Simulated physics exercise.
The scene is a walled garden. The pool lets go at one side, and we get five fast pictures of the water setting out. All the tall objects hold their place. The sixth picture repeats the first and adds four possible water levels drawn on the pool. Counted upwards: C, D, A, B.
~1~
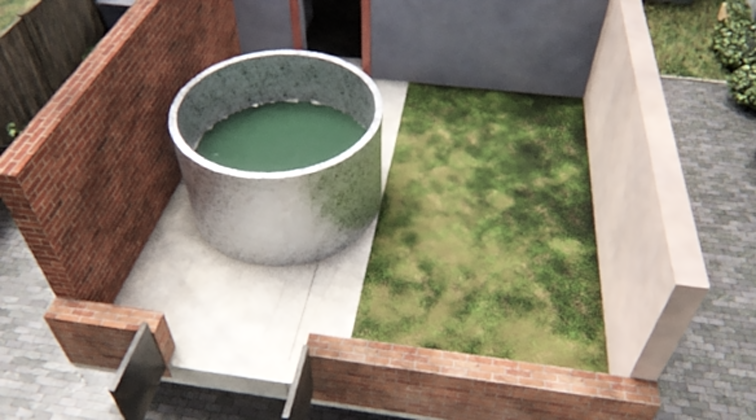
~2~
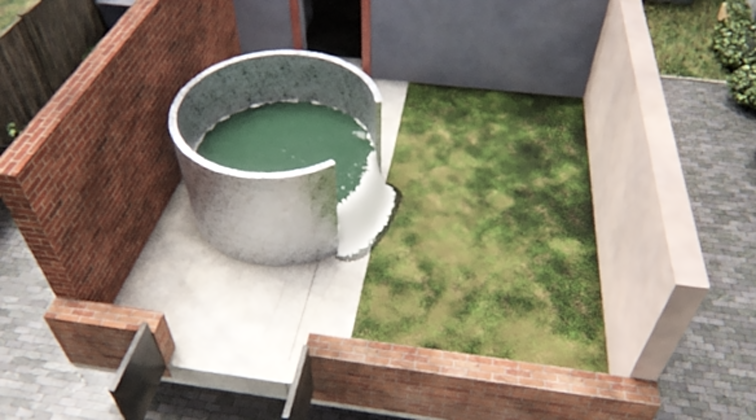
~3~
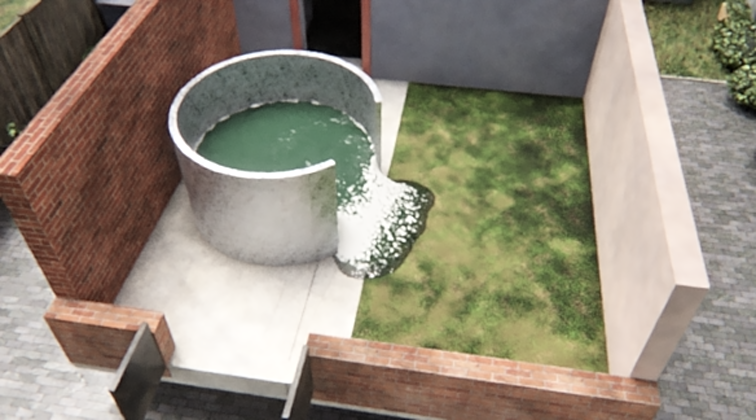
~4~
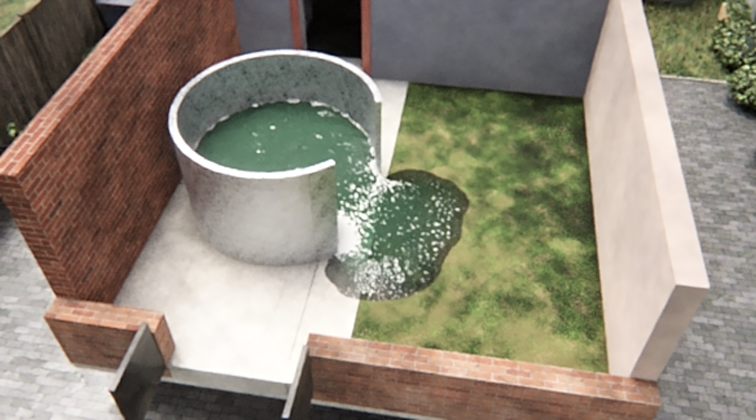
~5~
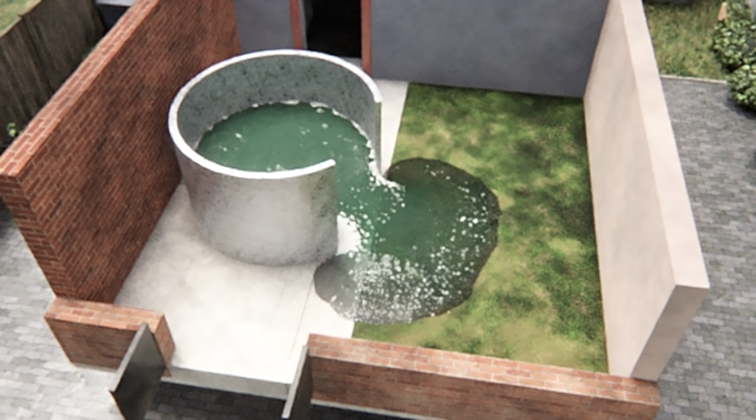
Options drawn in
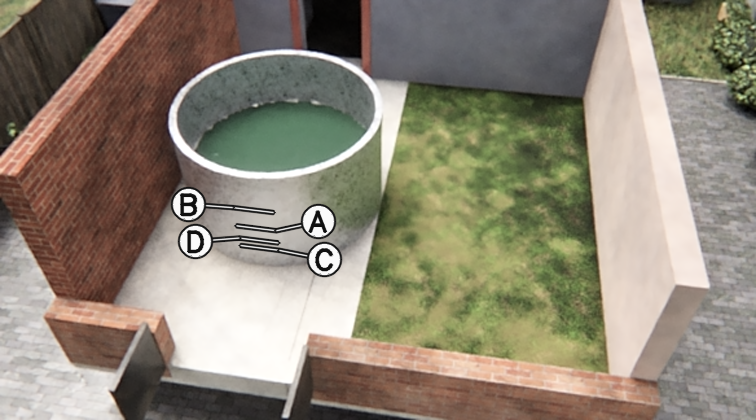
A round concrete pool in a walled garden opening on its right side, green water pouring out and spreading across the grass.
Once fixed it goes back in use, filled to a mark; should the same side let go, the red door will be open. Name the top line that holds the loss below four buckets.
Line B just does it.
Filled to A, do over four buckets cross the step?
No, not at all.
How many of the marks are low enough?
All of the four.
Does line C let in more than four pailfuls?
No.
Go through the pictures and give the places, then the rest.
The first picture shows water in the pool at rest, its middle at (283, 155); foot of the red doorway at (334, 75); open gate at (235, 319).
In the second picture, 1 % of the ground under water, visible out to (341, 251).
In the third picture, 4 % of the ground under water, visible out to (417, 188).
In the fourth picture, 9 % of the ground under water, visible out to (460, 199).
In the fifth picture, 16 % of the ground under water, visible out to (490, 199).
In white, A at (256, 228); B at (253, 210); C at (259, 247); D at (258, 240); from the bottom up C, D, A, B.
For line A, nothing gets over.
For line B, a bucket or two gets in.
For line C, nothing gets over.
For line D, nothing gets over.
